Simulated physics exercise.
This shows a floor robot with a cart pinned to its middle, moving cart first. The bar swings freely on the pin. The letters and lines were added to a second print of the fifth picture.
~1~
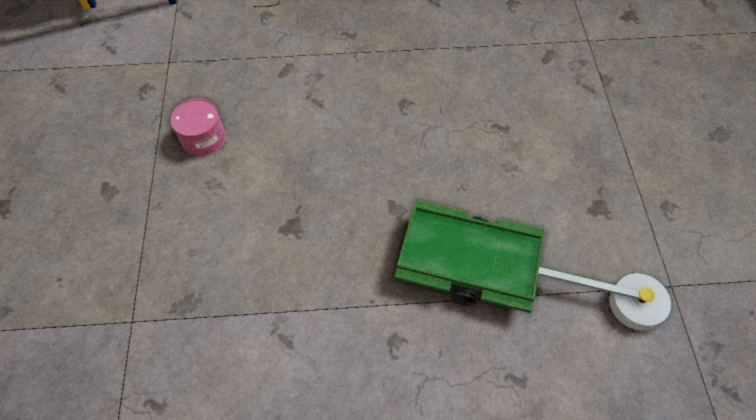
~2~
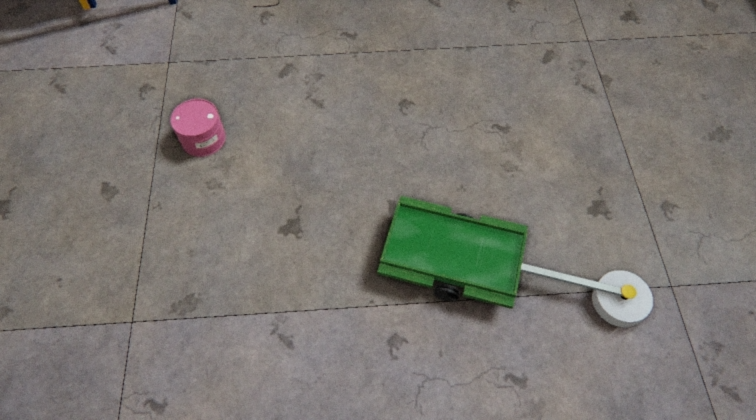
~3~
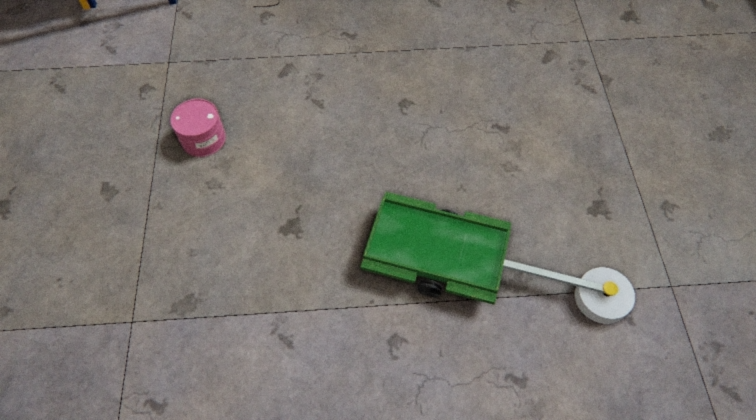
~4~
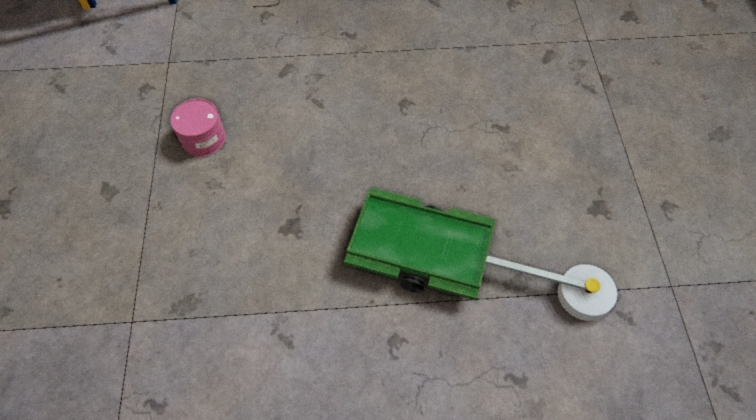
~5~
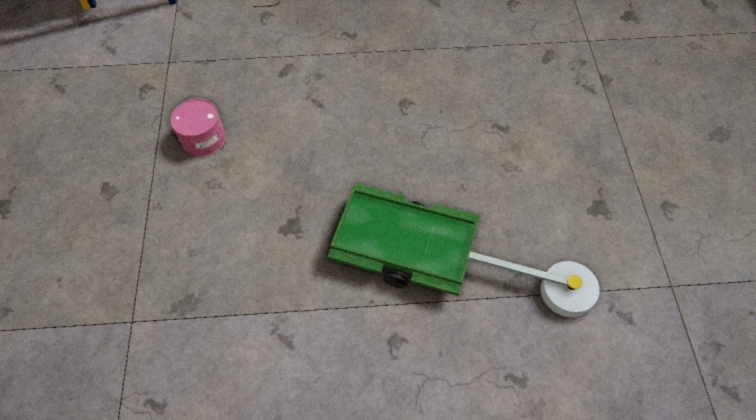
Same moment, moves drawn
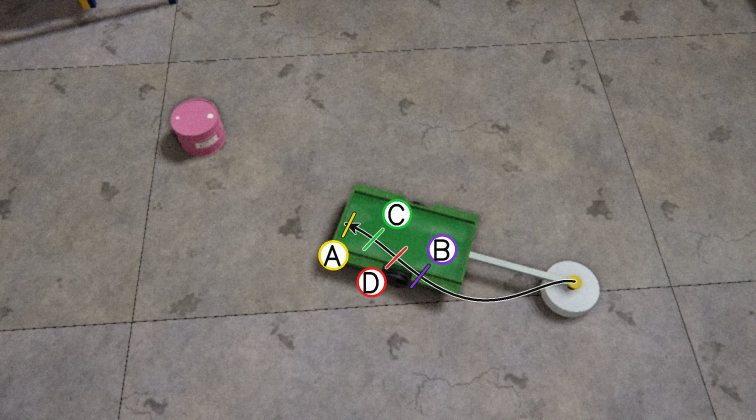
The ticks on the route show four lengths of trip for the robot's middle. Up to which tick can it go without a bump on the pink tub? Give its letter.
All is well up to D.
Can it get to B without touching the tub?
For that mark, yes.
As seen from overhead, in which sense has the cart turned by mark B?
Clockwise.
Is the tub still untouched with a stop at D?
Yes.
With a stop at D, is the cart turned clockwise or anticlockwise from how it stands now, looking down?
For that mark, clockwise.
On the marked copy, A at (349, 225); B at (420, 276); C at (374, 239); D at (396, 258); the route from (575, 281) via (444, 291) to (346, 224).
Following D. Soon after the start, robot (507, 303), cart (358, 217).
Later, robot (443, 296), cart (318, 190).
In the end, robot (396, 264), cart (282, 159); nothing has been touched.
As for the rest, A is too far, the tub has been hit; B is safe but short; C is too far, the tub has been hit.
